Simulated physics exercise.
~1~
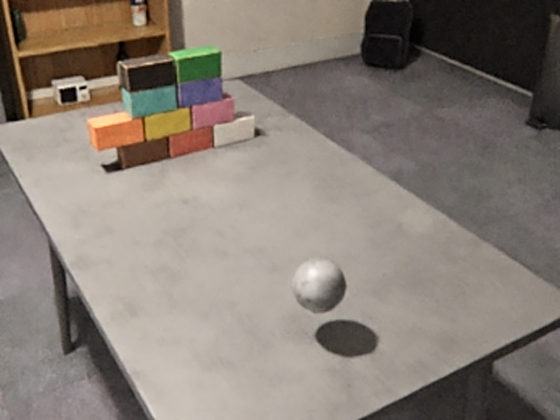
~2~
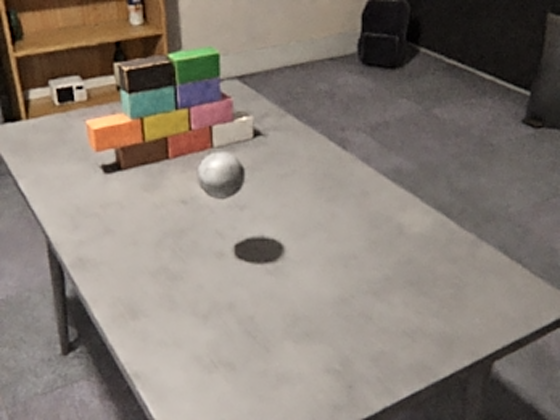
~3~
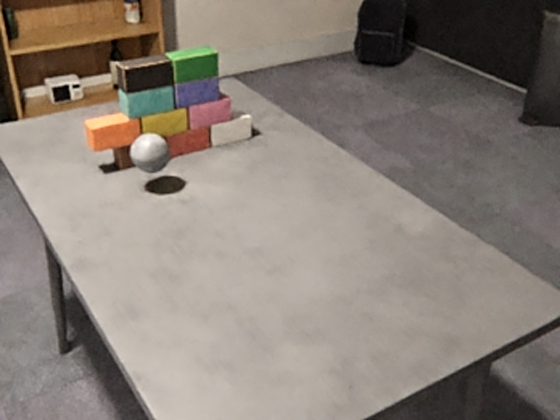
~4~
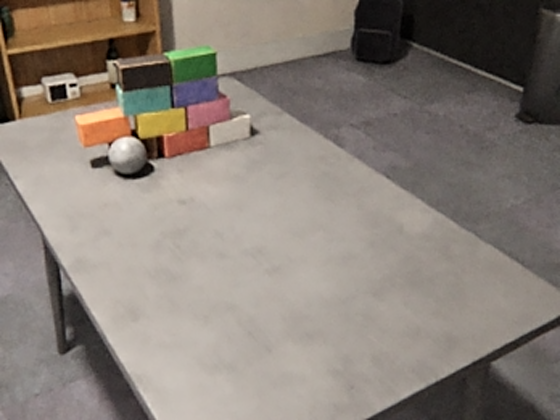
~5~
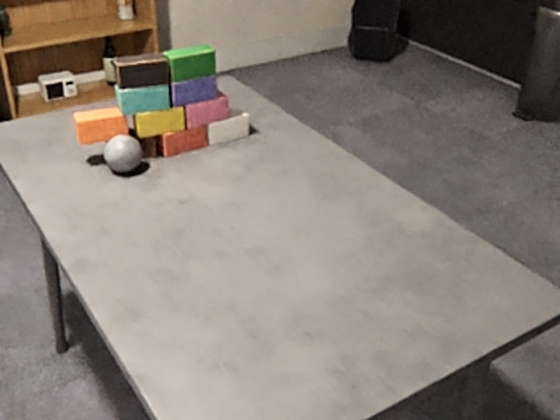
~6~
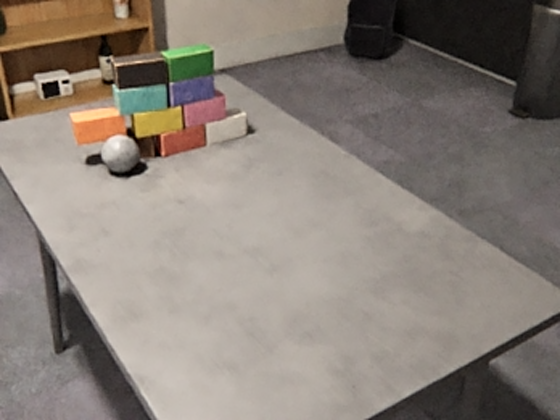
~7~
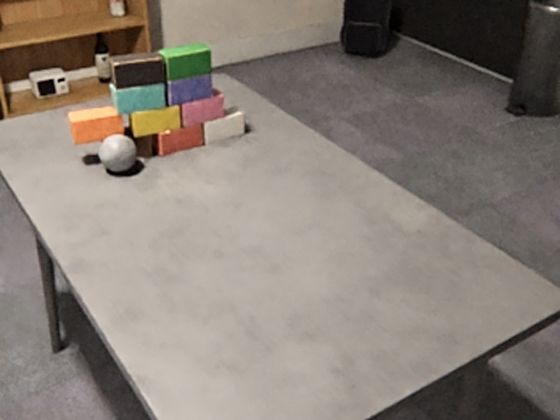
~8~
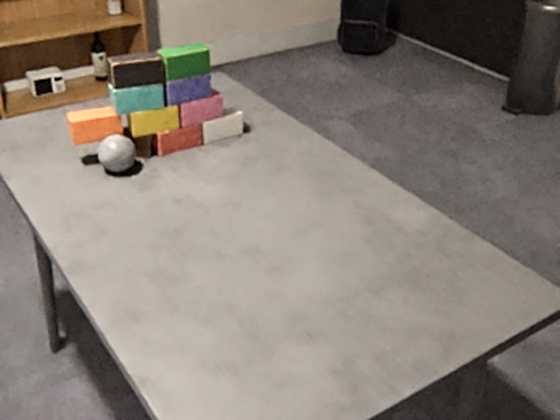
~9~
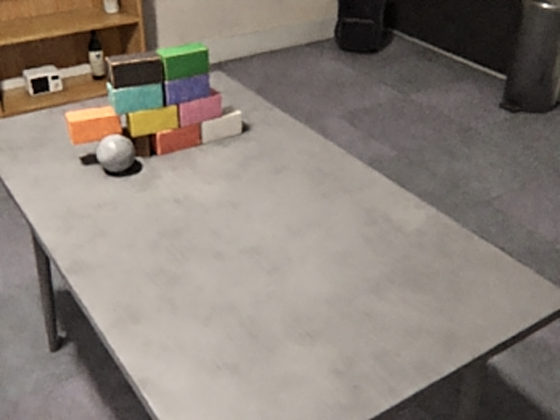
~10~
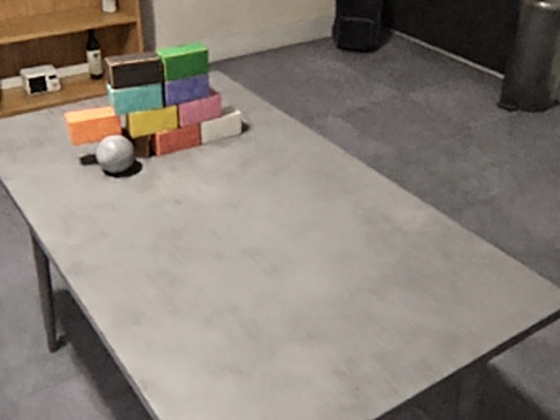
The footage shows a grey ball flying leftward over a grey table toward a stacked pile of colourful blocks, reaching its lower left side near the orange block, which shifts slightly. The pile stays standing, and the ball ends resting in front of it.
